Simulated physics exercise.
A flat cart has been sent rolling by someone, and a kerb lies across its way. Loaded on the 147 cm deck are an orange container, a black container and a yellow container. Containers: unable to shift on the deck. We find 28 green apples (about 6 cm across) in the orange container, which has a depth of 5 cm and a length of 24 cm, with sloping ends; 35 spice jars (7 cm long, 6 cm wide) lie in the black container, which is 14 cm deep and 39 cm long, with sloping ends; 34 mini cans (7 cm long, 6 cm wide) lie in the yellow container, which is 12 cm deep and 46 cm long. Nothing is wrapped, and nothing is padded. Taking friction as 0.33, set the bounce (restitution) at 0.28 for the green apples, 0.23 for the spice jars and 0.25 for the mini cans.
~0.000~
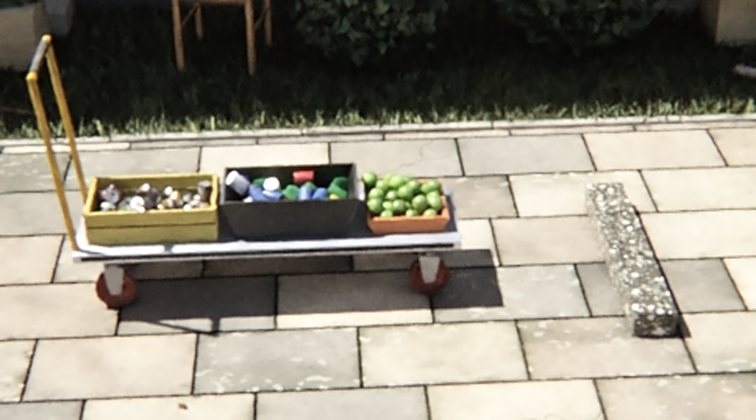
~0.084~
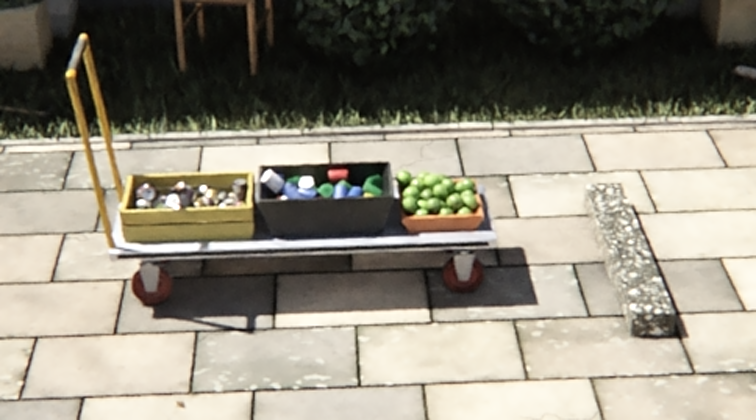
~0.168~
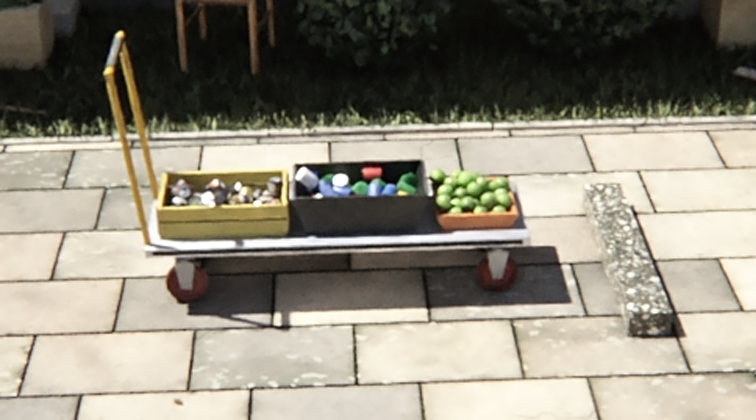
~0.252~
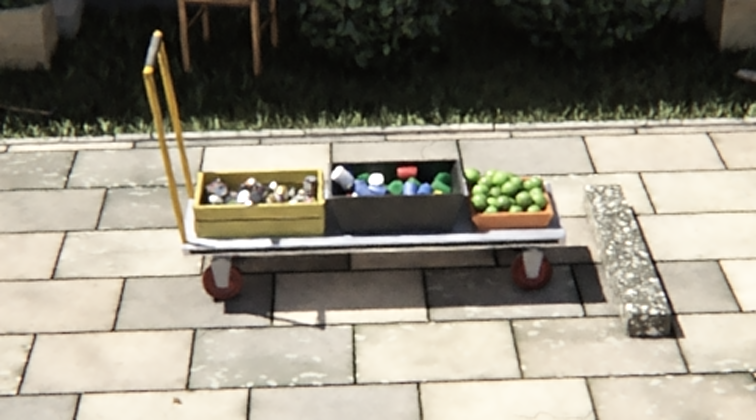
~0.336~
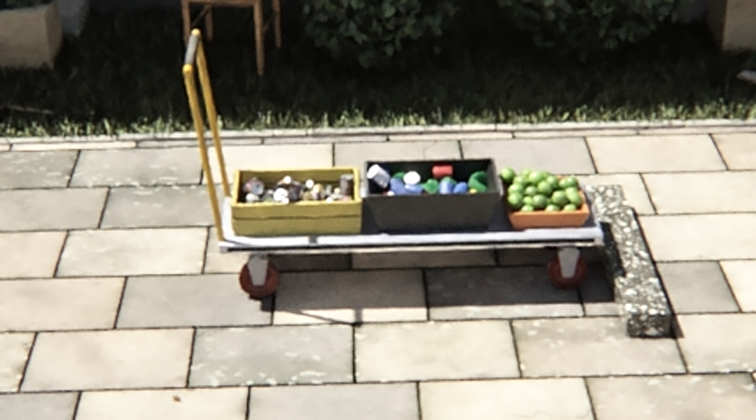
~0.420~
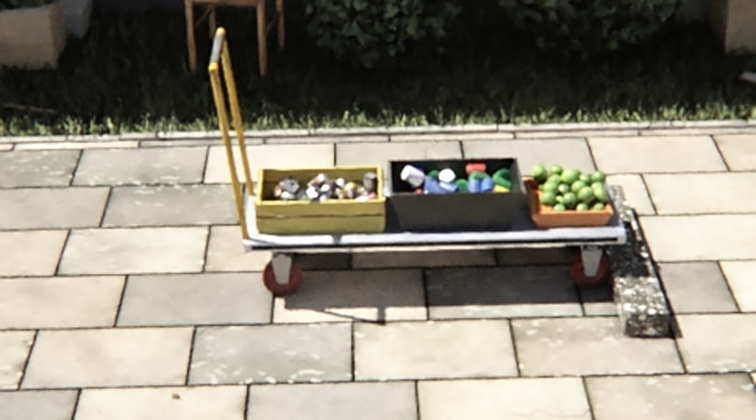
A flat cart with a yellow handle, carrying a yellow container of small cans, a black container of mixed colourful items and an orange container of green apples, rolls steadily right across sunlit paving. It closes the gap to a speckled kerb until its front end is against it, the loads still in place.
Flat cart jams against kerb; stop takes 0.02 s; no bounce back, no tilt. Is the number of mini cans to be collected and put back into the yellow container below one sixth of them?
Yes, fewer than a sixth.
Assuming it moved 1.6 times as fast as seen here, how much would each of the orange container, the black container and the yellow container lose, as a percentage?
Then the orange container sheds 40 per cent, the black container 10 per cent, and the yellow container 10 per cent.
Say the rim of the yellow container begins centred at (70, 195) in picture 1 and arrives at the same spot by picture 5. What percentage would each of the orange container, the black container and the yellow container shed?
That would give orange container 50 %, black container 10 % and yellow container 0 %.
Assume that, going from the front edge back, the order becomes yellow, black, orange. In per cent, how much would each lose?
Then orange container 20, black container 0, yellow container 0 per cent.
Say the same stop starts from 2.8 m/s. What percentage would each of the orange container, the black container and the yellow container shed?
In that case the orange container sheds 50 per cent of its load, the black container 10 per cent, and the yellow container 10 per cent.
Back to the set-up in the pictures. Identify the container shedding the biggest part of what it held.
The orange container is the one.
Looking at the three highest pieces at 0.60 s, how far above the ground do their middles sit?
Their middles average near 42 cm high.
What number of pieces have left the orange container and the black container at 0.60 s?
Estimate at that time - orange container 8, black container 0, give or take.
After 0.48 s, orange container 26 in, 2 out, black container 35 in, 0 out and yellow container 34 in, 0 out.
After 0.60 s, orange container 21 in, 7 out, black container 35 in, 0 out and yellow container 34 in, 0 out.
After 0.83 s, orange container 18 in, 10 out, black container 35 in, 0 out and yellow container 34 in, 0 out.
Final count (at 1.34 s), orange container 18 in, 10 out, black container 35 in, 0 out and yellow container 34 in, 0 out. Asked share, 0 of 34, 0 per cent.
